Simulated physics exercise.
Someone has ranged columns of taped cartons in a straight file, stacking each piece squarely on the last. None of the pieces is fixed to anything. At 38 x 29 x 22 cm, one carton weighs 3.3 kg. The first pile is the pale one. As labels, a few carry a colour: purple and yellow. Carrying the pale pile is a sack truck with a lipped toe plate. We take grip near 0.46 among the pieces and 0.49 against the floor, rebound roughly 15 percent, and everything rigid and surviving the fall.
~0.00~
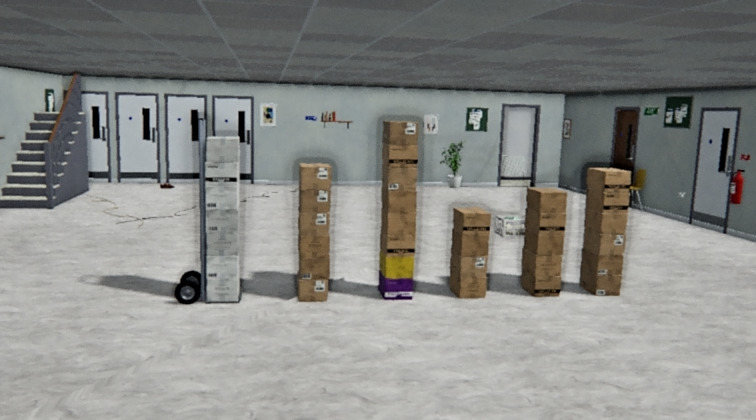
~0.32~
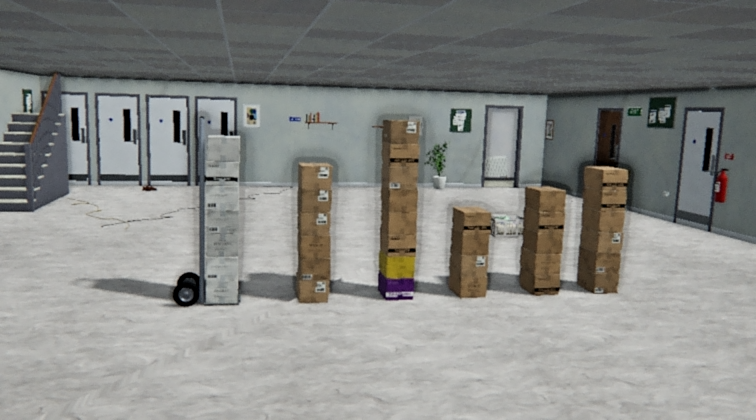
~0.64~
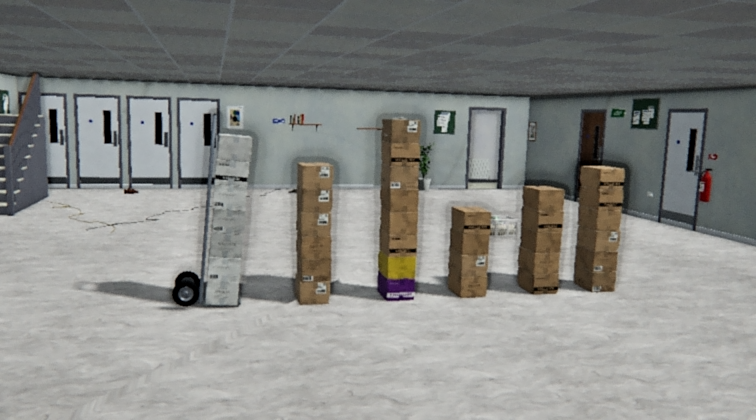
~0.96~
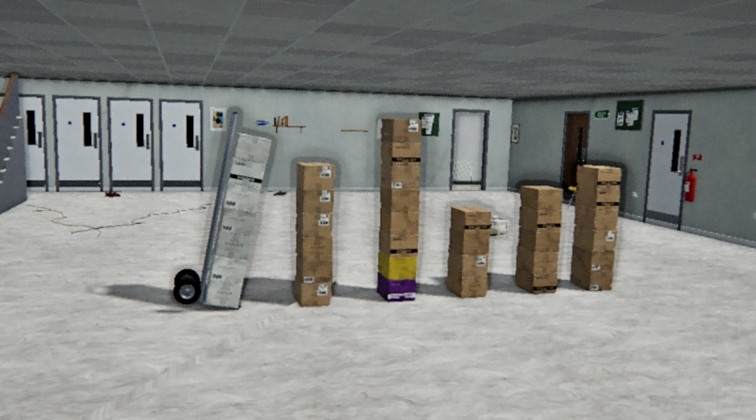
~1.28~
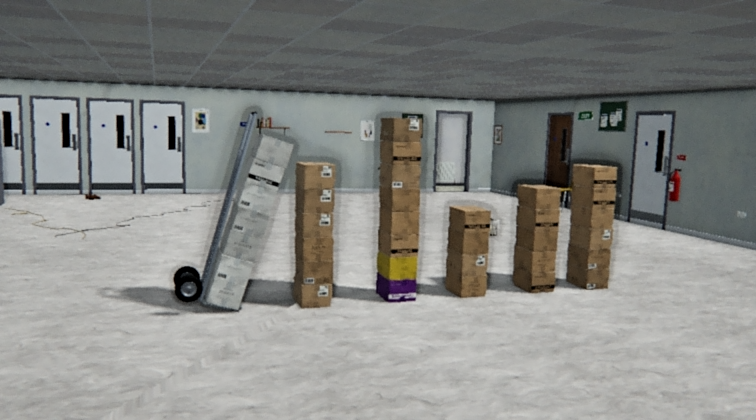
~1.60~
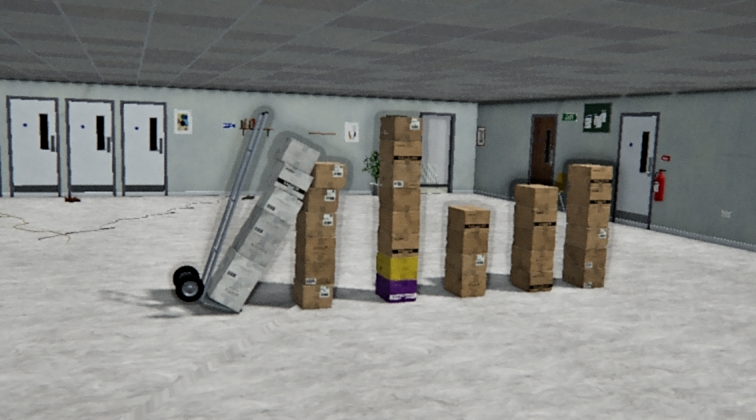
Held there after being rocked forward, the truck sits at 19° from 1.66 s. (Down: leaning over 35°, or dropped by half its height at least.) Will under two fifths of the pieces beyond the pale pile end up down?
No, over two fifths.
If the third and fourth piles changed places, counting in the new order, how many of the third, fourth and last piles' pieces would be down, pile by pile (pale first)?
Pile by pile, you'd see third at 3, fourth at 8 and last at 5 down.
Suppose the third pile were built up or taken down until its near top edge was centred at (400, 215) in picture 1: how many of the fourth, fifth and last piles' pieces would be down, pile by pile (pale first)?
You'd get fourth 4, fifth 5 and last 6.
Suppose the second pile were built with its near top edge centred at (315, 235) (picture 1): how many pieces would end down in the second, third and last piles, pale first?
Second 0, third 0, last 0.
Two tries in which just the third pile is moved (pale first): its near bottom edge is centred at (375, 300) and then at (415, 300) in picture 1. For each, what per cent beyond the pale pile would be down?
You'd get 90 percent the first time and 100 percent the second.
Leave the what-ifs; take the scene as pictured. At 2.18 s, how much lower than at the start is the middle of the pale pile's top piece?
I'd put it at close to 30 cm below where it started.
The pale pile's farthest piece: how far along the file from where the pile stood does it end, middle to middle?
It ends around 150 cm away.
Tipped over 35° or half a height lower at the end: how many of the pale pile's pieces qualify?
Count: 7.
By 2.18 s, 7 of the pale pile down; none of the 29 other cartons down, 10 disturbed.
By 2.92 s, 7 of the pale pile down; 12 of the 29 other cartons down; yellow carton tilted 41°; purple carton tilted 40°.
By 4.22 s, 7 of the pale pile down; 27 of the 29 other cartons down; purple carton tilted 51°; yellow carton tilted 51°, 15 cm lower.
When it is over (6.2 s), 7 of the pale pile down; 27 of the 29 other cartons down; purple carton tilted 51°; yellow carton tilted 51°, 15 cm lower. That is 93 per cent. In pixels of the last frame, middles, purple carton near (410, 279), yellow carton near (435, 277).
